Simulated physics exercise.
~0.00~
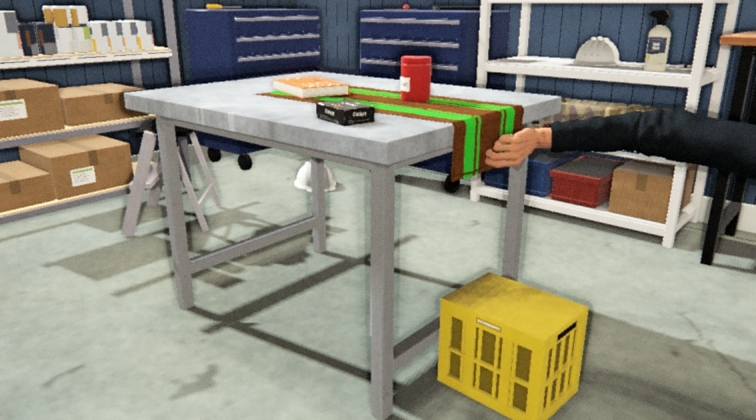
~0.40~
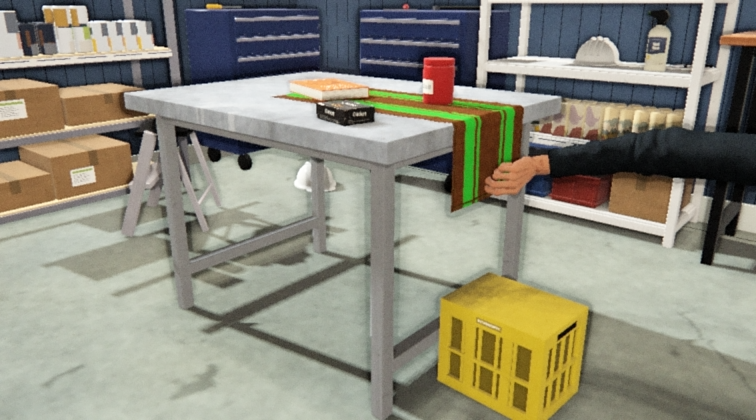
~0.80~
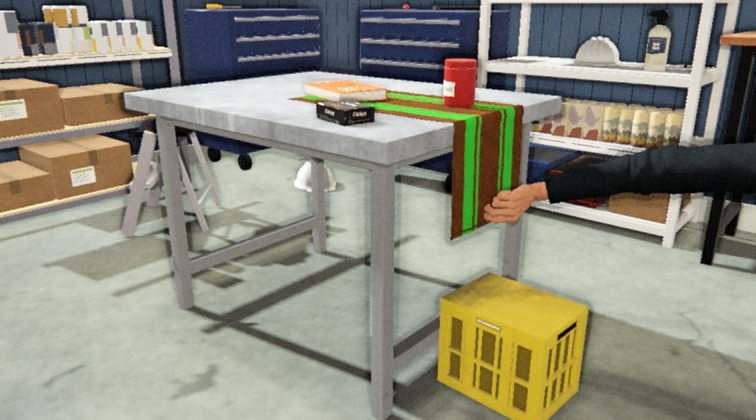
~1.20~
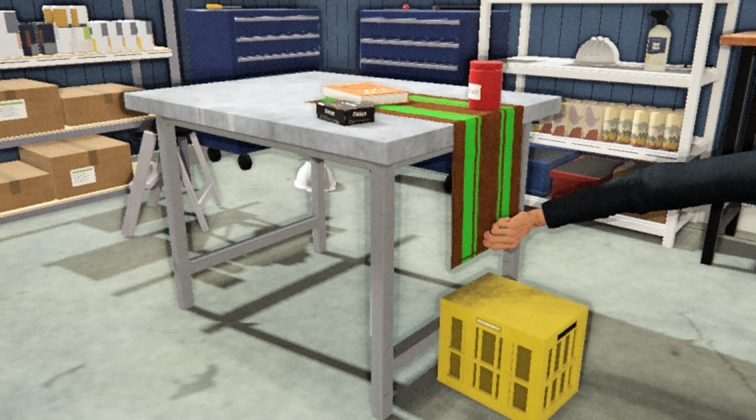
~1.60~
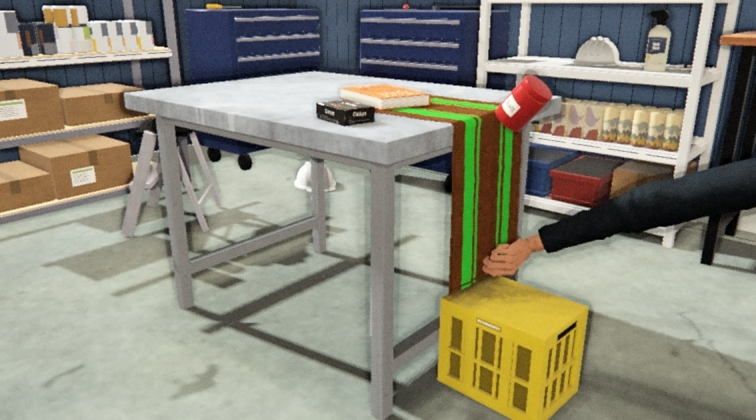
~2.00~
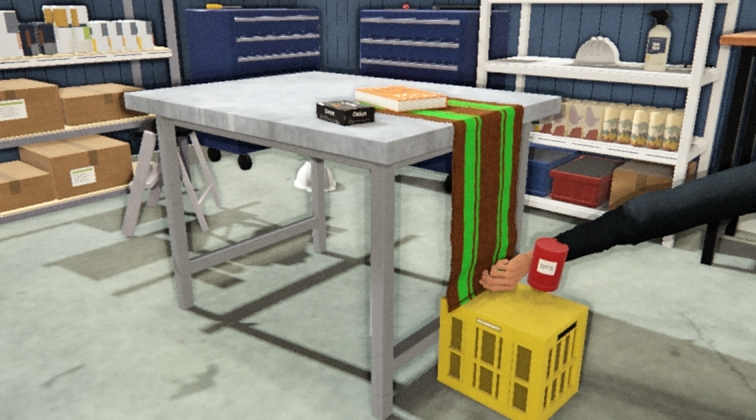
A brown cloth with green stripes hangs over the right end of a grey table in a workshop, seen from slightly above, with a hand reaching in from the right to hold its hem. A red jar and an orange book rest on the cloth, a small black packet sits near the front edge, and a yellow crate stands on the floor below. The hand draws the hem steadily down, carrying the jar and book rightward. The jar tips over the edge and drops, turning upside down above the crate as the hem reaches it. The book and the unmoved packet remain on the table.
